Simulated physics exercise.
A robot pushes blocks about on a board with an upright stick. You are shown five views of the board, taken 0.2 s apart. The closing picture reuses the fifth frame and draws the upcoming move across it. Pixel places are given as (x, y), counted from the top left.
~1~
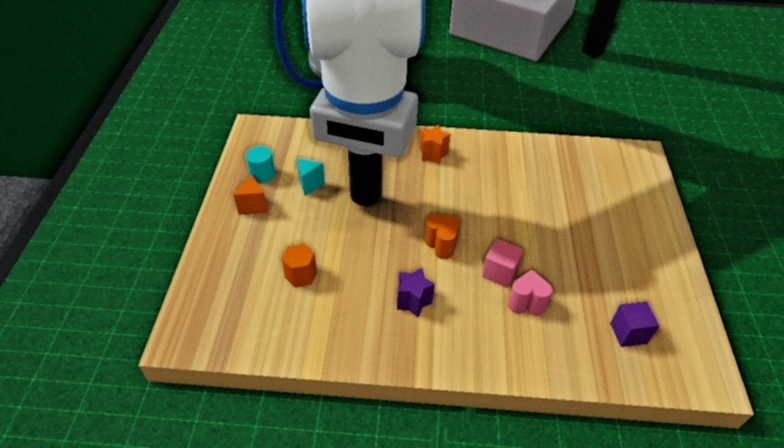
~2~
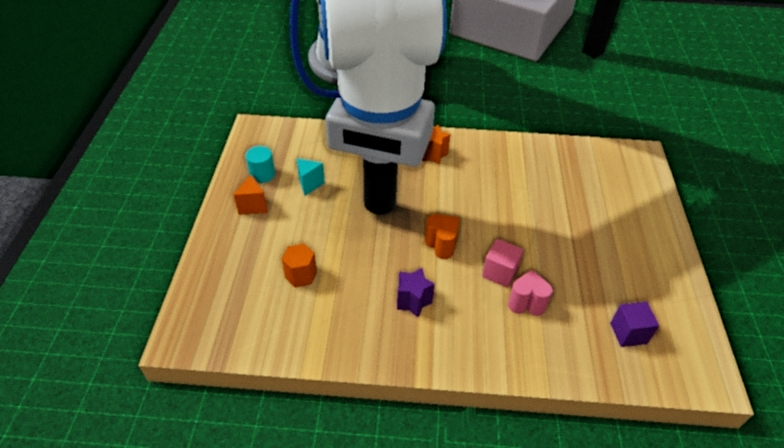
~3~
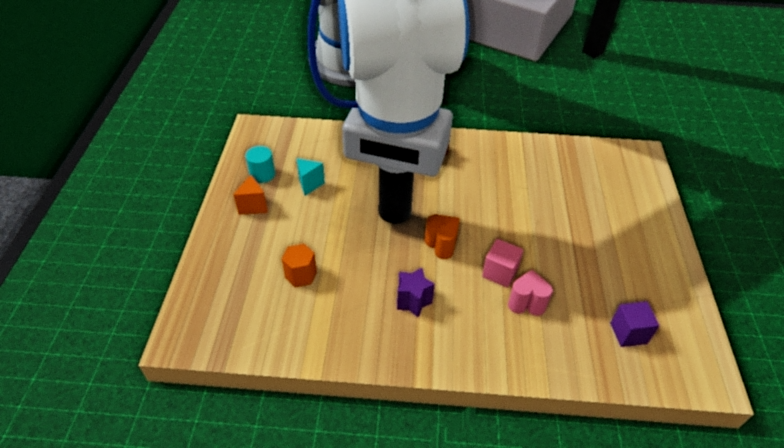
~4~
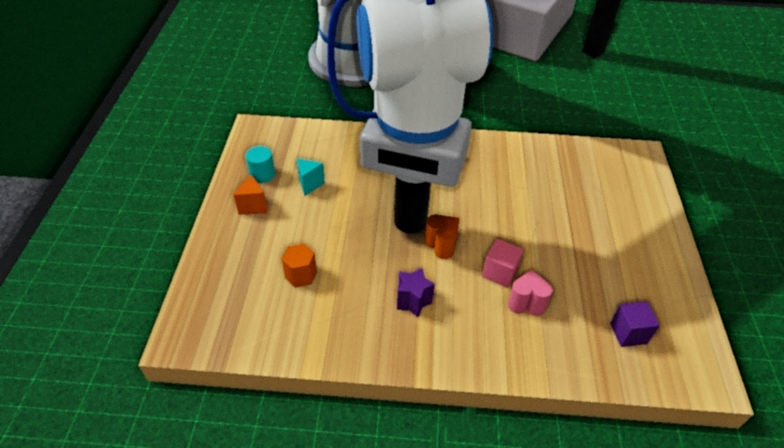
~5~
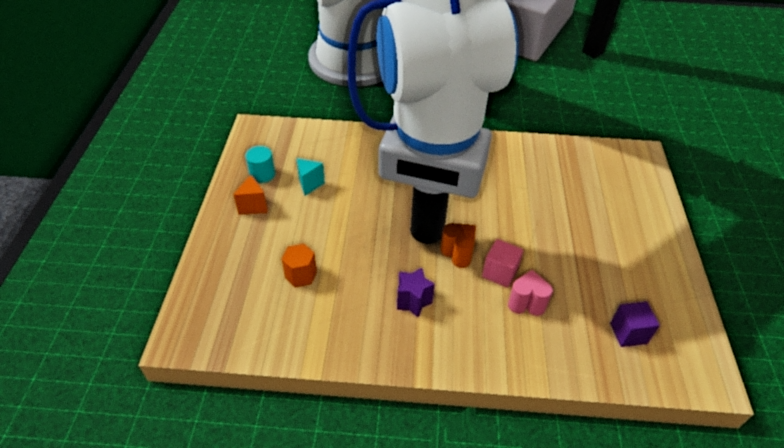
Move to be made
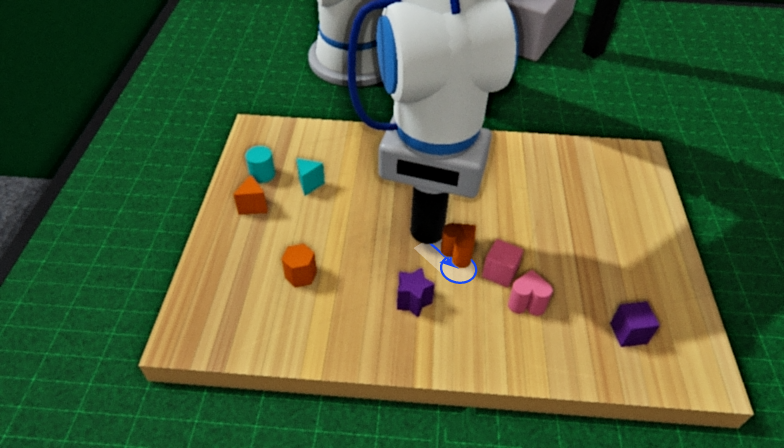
At first, a robot arm holds a dark upright stick over a wooden board scattered with small coloured blocks, and the blocks stay still as the stick moves right and toward the viewer. It then reaches the orange heart-shaped block and pushes it a short way right, nearer the pink square.
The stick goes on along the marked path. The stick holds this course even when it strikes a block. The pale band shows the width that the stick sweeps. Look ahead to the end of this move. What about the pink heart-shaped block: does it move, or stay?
Once the stick is done, the pink heart-shaped block remains in the old spot.
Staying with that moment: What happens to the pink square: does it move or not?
Once the stick is done, the pink square is in a new spot.
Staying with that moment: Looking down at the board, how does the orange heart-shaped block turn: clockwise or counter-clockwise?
The block turns counter-clockwise.
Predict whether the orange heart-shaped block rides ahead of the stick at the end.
The stick still pushes it.
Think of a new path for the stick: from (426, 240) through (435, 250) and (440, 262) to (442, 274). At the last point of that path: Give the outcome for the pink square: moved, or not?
By the end it has moved.
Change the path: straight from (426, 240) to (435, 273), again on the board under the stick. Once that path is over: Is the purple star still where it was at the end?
Going by the path, yes.
Drawn move, from (426, 240) directly to (459, 269).
On the path given first. Halfway along, stick (444, 246); orange heart-shaped block (481, 245), turned 15° anticlockwise; pink square (512, 255).
At the end, stick (460, 260); orange heart-shaped block (499, 258), turned 25° anticlockwise; pink square (530, 260), turned 45° anticlockwise; pink heart-shaped block still.
